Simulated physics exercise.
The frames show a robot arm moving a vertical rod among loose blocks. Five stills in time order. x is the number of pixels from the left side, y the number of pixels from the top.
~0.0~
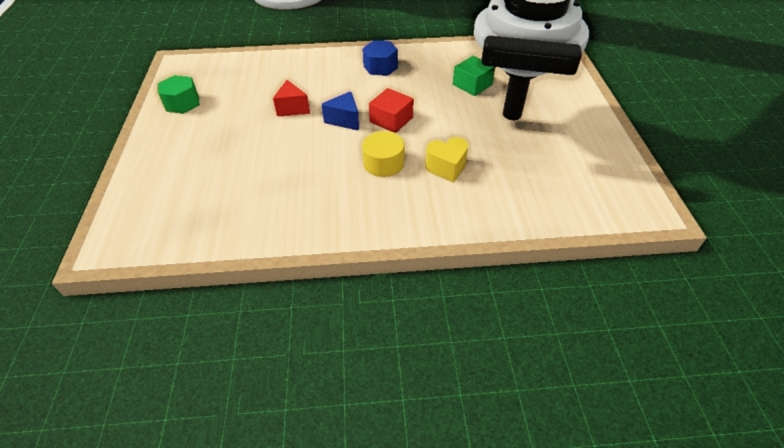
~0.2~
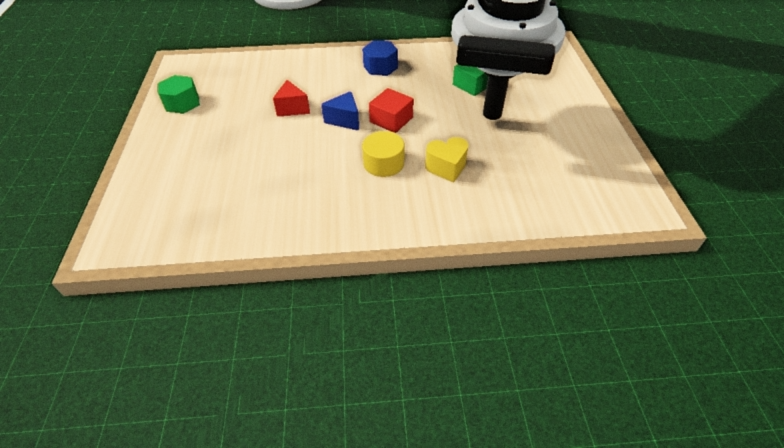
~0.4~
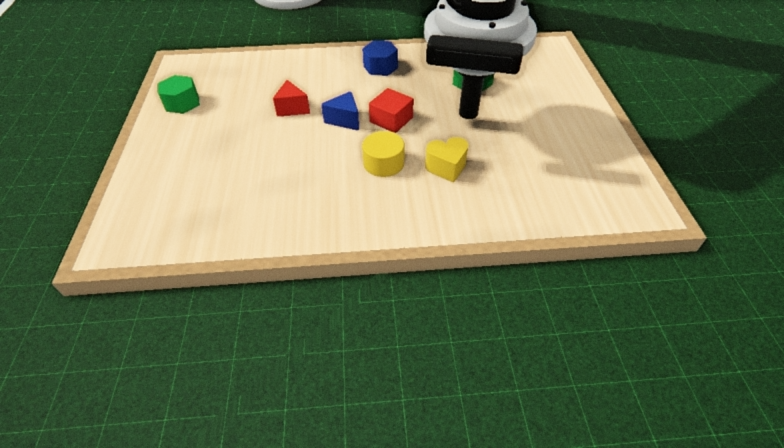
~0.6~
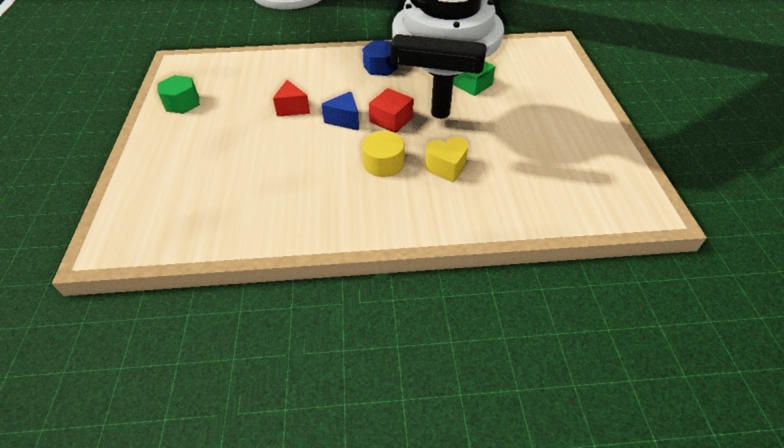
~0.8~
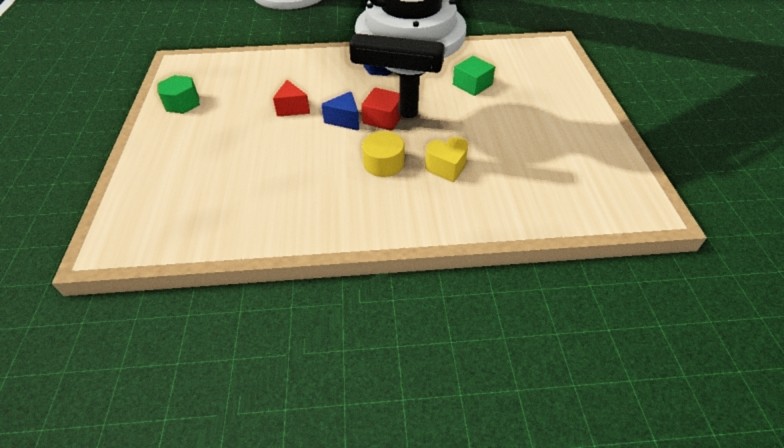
At the start, a robot arm holds a black vertical rod over the right side of a wooden board scattered with red, blue, green and yellow blocks. The arm moves the rod steadily left, passing in front of a green block, then nudges the red block slightly left toward the blue triangle.
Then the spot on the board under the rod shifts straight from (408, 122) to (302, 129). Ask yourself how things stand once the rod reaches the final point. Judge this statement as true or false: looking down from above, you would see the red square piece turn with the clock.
That claim is true.
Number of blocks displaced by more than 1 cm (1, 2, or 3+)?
The count will be 3 or more.
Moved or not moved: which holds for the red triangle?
Moved.
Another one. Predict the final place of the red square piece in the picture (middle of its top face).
Around (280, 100).
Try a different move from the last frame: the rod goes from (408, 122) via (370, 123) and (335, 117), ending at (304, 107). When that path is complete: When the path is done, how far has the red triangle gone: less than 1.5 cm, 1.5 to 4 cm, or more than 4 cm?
Beyond 4 cm.
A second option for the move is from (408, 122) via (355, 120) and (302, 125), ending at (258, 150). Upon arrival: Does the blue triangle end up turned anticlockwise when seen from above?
Short answer: No.
The first path, step by step. One third of the way, rod at (373, 115); blue triangle at (316, 100), turned 25° clockwise; red square piece at (348, 99).
Two thirds of the way, rod at (337, 117); red triangle at (284, 88); blue triangle at (280, 101), turned 35° clockwise; red square piece at (312, 101).
At the end, rod at (301, 120); red triangle at (266, 81), turned 30° clockwise; blue triangle at (253, 93), turned 55° clockwise; red square piece at (280, 100), turned 20° clockwise; yellow cylinder in place.
